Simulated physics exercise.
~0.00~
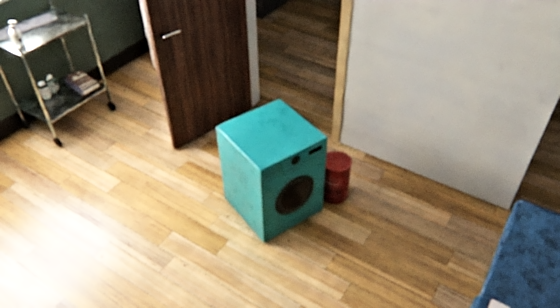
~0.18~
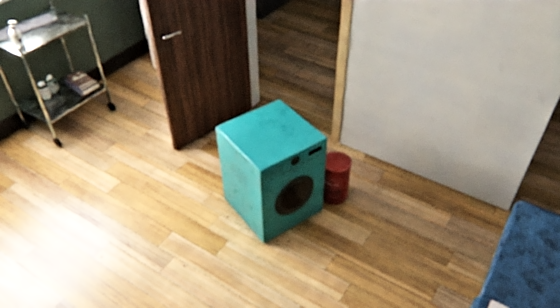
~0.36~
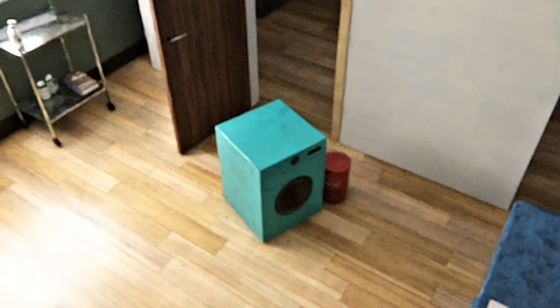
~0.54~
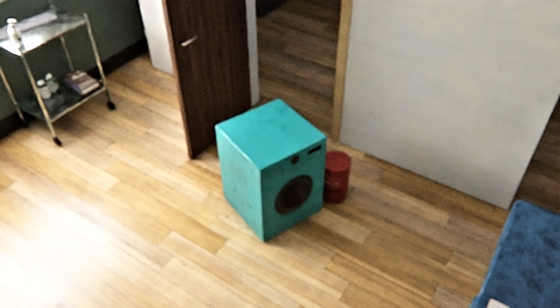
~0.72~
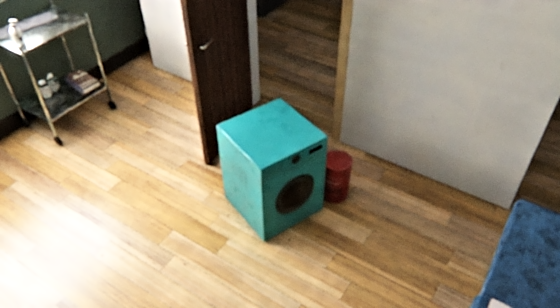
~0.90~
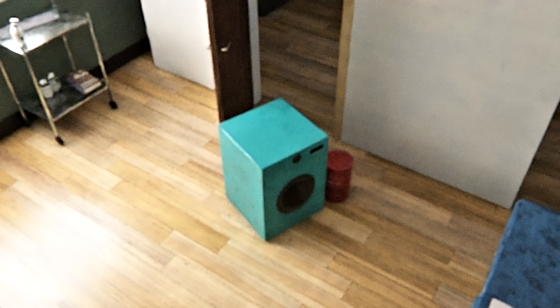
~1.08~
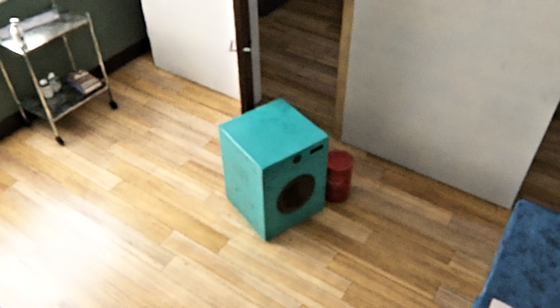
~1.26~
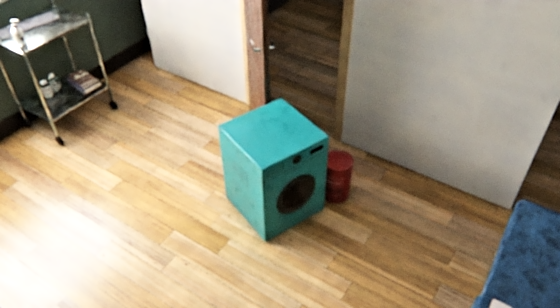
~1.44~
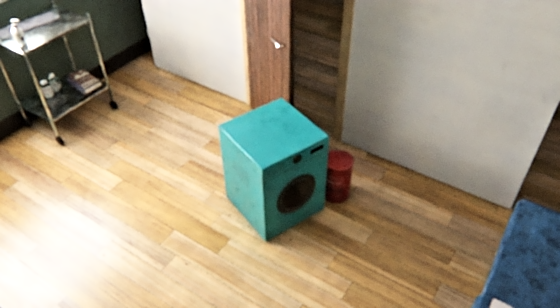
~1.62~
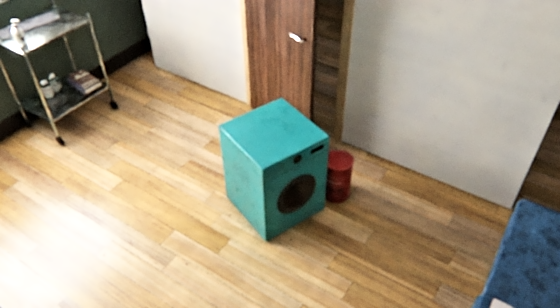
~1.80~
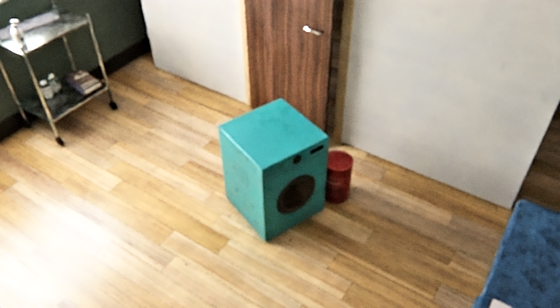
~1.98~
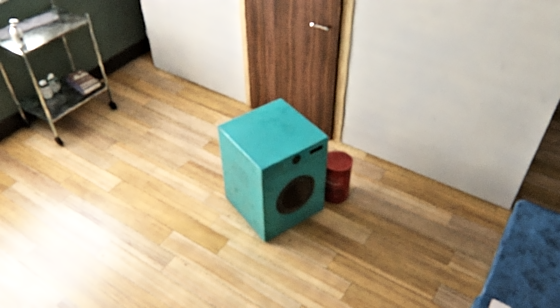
Brown wooden door swinging slowly shut behind a turquoise front-loading appliance and red pail, ending fully closed in its frame.
